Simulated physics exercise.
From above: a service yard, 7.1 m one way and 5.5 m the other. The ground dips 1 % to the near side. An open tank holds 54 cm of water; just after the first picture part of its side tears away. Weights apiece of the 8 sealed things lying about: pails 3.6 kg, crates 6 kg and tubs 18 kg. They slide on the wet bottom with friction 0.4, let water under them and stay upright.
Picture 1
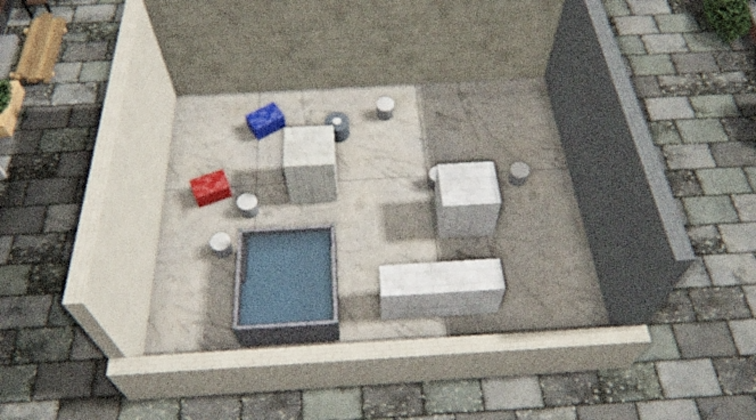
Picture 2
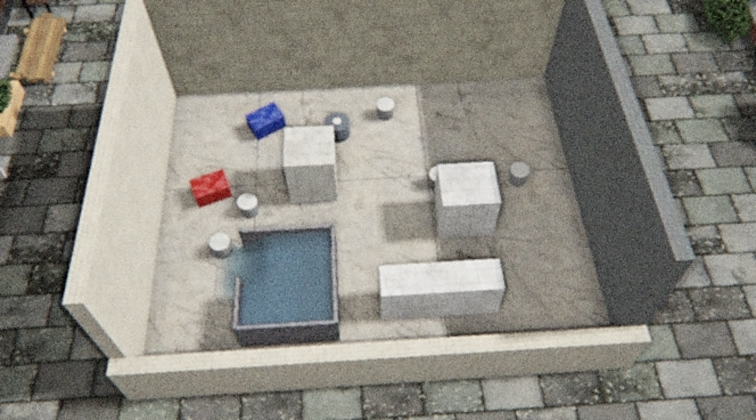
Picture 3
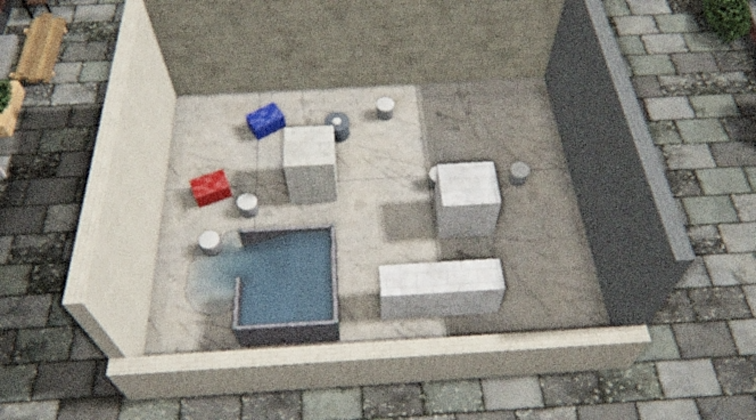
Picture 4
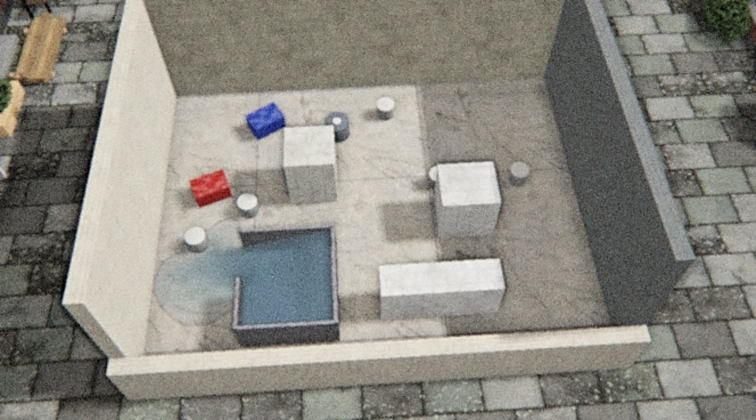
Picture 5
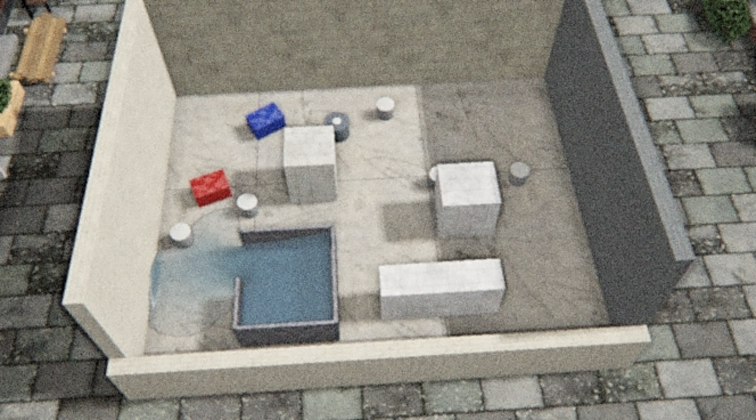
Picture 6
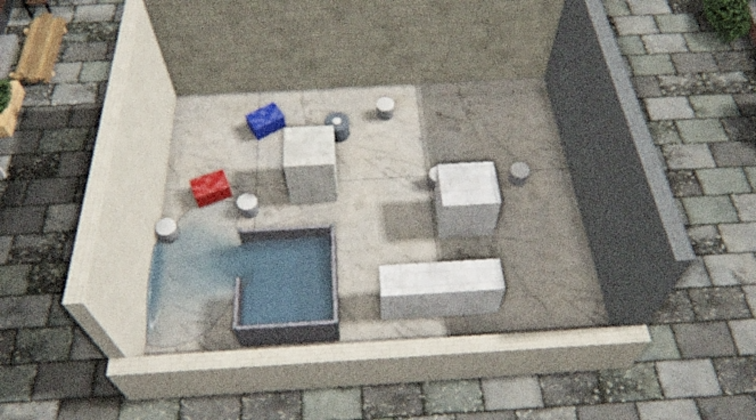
In a walled yard, water spills leftward from an open tank, shifting one small tub.
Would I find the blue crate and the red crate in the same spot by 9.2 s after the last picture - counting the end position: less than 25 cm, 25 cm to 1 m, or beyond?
Blue crate ends far away; red crate gets carried off.
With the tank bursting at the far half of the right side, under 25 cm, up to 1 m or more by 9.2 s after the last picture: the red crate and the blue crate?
In that case the red crate holds its place, the blue crate stays put.
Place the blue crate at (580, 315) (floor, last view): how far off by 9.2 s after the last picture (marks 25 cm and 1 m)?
It gets carried off.
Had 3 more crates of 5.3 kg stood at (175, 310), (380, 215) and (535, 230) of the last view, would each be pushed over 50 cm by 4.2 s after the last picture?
In turn: More, short of it, short of it.
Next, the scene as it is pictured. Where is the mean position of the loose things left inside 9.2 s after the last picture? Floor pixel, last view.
Around (395, 155).
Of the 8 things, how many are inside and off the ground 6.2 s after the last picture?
At that moment 2.
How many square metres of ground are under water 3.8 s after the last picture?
About 18 m2.
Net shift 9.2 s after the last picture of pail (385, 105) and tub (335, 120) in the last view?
In turn: 60 cm, 0 cm.
Then, 1.2 s after the last picture the blue crate is near (265, 115), 0.0 m from its start, aground; the red crate is near (216, 162), 0.4 m from its start, aground; 0 afloat.
Then, 3.8 s after the last picture the blue crate is near (308, 111), 0.8 m from its start, afloat; the red crate is near (308, 135), 1.9 m from its start, aground; 1 afloat.
Then, 6.2 s after the last picture the blue crate is near (335, 103), 1.3 m from its start, afloat; the red crate is near (324, 137), 2.1 m from its start, afloat; 2 afloat.
Then, 9.2 s after the last picture the blue crate is near (412, 95), 2.7 m from its start, afloat; the red crate is near (404, 158), 3.3 m from its start, aground; 1 afloat.
